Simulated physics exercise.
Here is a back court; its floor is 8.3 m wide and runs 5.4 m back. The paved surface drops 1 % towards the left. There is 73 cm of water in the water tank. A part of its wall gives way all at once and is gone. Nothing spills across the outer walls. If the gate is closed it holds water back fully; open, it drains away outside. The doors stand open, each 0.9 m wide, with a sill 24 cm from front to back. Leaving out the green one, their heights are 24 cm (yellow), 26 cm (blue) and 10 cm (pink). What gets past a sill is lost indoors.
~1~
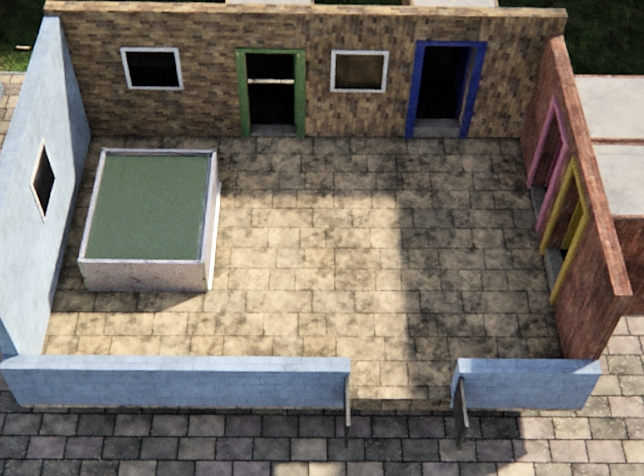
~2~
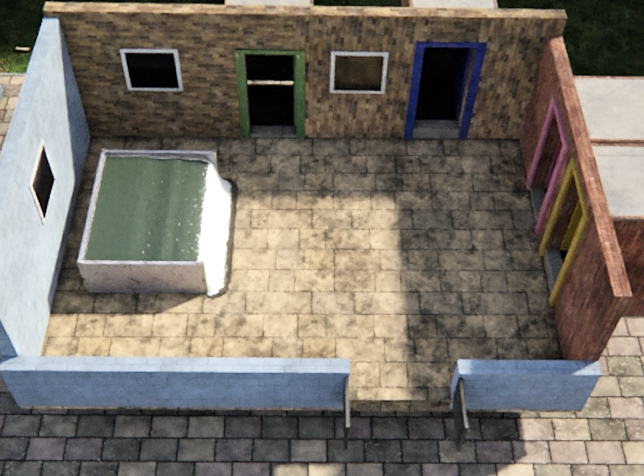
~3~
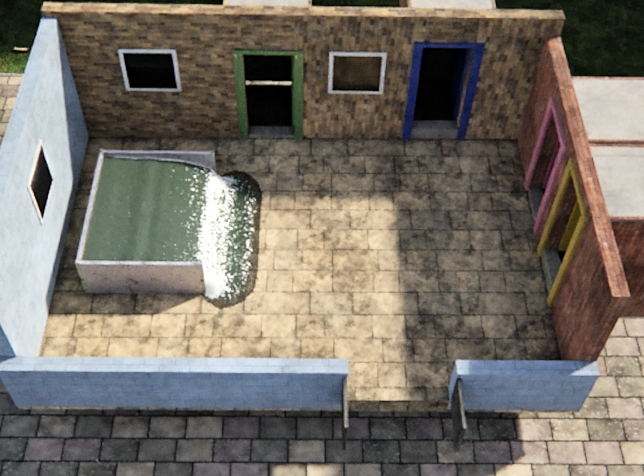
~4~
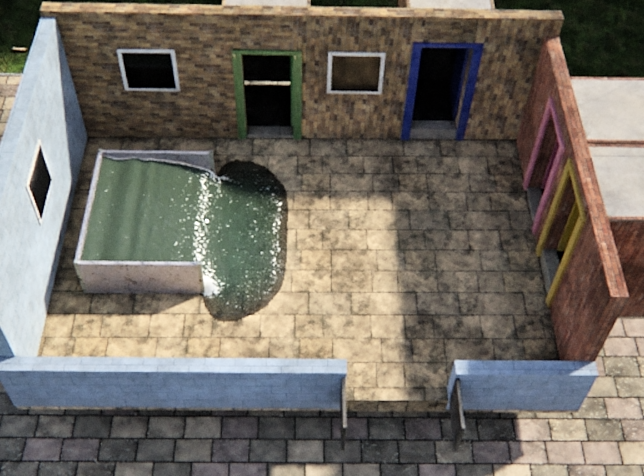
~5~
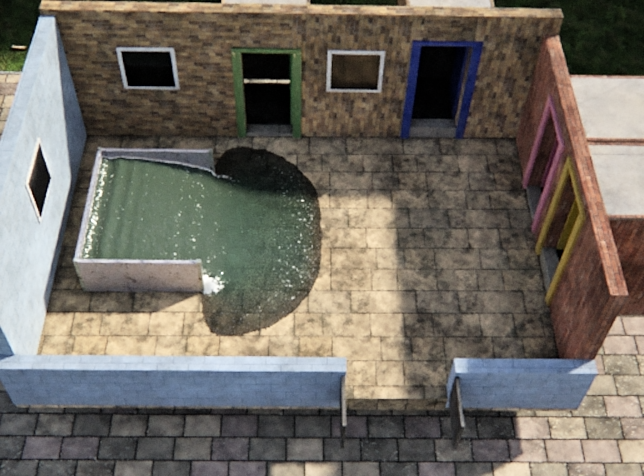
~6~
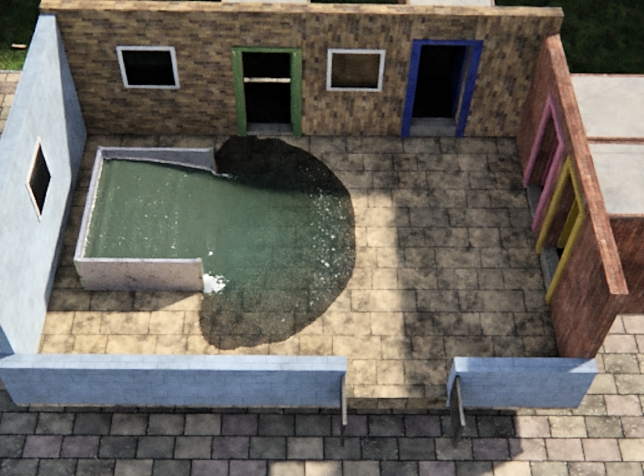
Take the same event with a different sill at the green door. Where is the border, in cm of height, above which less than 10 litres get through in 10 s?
Close to 7.5 cm is just enough.
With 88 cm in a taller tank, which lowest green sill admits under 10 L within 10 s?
Some 9.5 cm.
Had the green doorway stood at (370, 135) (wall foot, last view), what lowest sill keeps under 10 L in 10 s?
About 10.0 cm.
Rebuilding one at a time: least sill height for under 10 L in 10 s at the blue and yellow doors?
Roughly 12.5 cm at blue and 21 cm at yellow.
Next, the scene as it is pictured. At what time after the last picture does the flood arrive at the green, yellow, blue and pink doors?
Arrival: Green 0.1 s, yellow 1.0 s, blue 1.0 s, pink 0.9 s.
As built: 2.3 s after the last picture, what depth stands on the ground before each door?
In cm: Green 6, yellow 24, blue 12, pink 23.
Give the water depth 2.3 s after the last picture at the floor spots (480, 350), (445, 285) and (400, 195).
In that order: 4, 5 and 6 cm.
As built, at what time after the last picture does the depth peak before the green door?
Near 7.5 s.
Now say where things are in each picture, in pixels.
In the first picture, the water tank at (151, 206) is whole and still, 73 cm deep; the green door at (272, 98) is dry.
In the second picture, the gap is at (209, 224), the front 0.3 m out at (222, 289); the back of the water tank holds 73 cm.
In the third picture, water pours out at (208, 227) and has run 0.8 m, to (254, 261); about 13 cm deep outside, 73 cm at the back.
In the fourth picture, water pours out at (207, 228) and has run 1.3 m, to (280, 273); about 12 cm deep outside, 71 cm at the back.
In the fifth picture, water pours out at (206, 227) and has run 1.9 m, to (315, 268); about 9 cm deep outside, 64 cm at the back.
In the sixth picture, the gap is at (206, 226), the front 2.5 m out at (350, 262); the back of the water tank holds 62 cm; the green door at (268, 96), 2.6 m from the gap, is still 0.2 m from the nearest water.
Then, 0.7 s after the last picture water covers 50 % of the floor, deepest (28 cm) near (217, 261); 10 cm at the green door, 0 litres in over its 8 cm sill.
Then, 2.3 s after the last picture water covers 75 % of the floor, deepest (38 cm) near (565, 383); 6 cm at the green door, 4 litres in over its 8 cm sill.
Then, 9.3 s after the last picture water covers 95 % of the floor, deepest (18 cm) near (43, 382); 7 cm at the green door, 6 litres in over its 8 cm sill.
At the green door as built, the water peaked near 10 cm, 7.5 s after the last picture.
Run again over the same 10 s with other heights there, 16 litres in over 6.5 cm, 3 litres over 9 cm. The limit of 10 litres is kept from about 7.5 cm up.
